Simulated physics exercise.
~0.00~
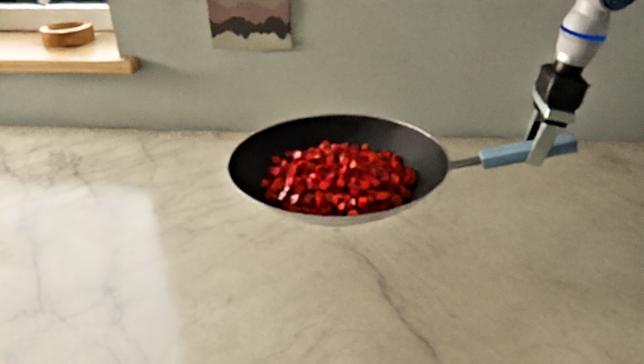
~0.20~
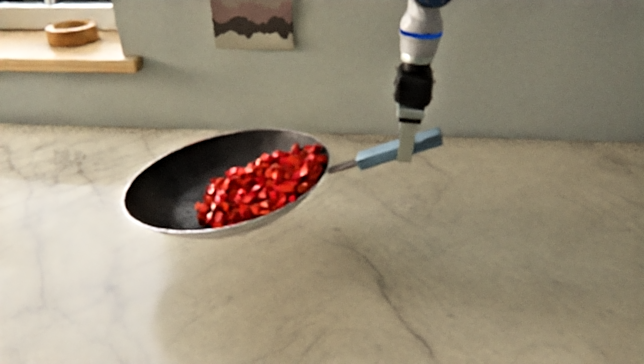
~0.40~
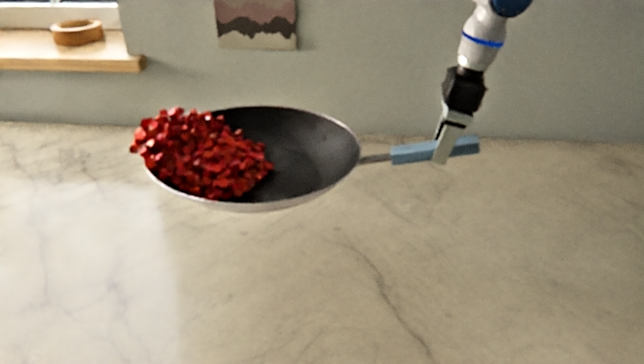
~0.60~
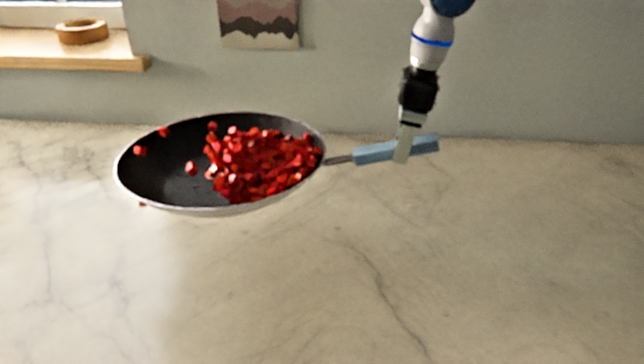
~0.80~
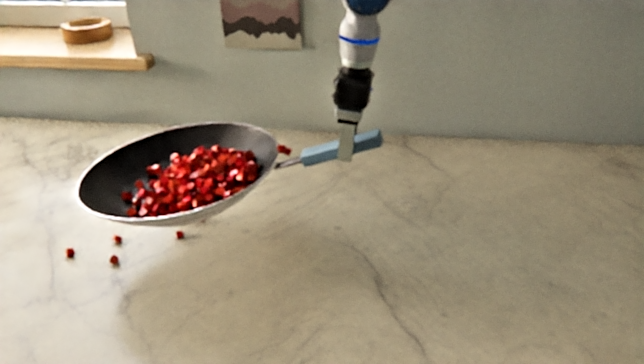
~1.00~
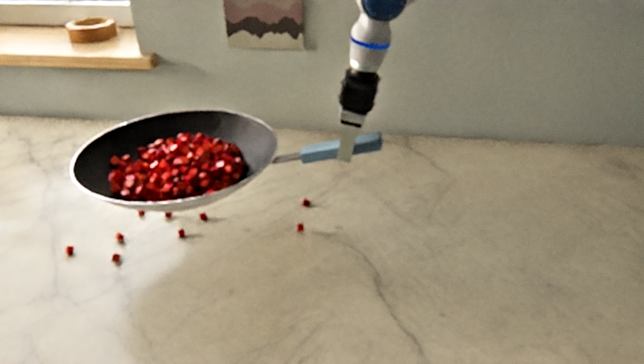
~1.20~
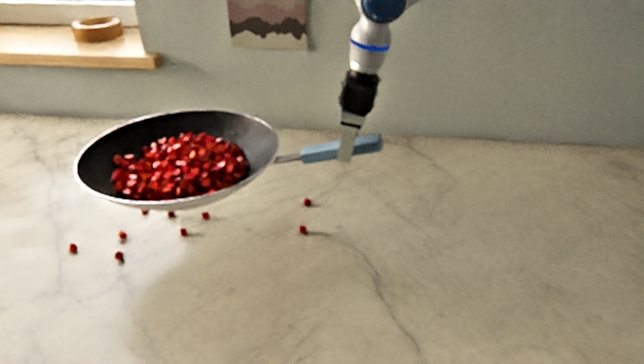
A robot arm held a frying pan full of small red vegetable pieces above a marble counter and jerked it left and right, tossing the pieces about. A few spilled onto the counter, and the pan came to rest with most still inside.
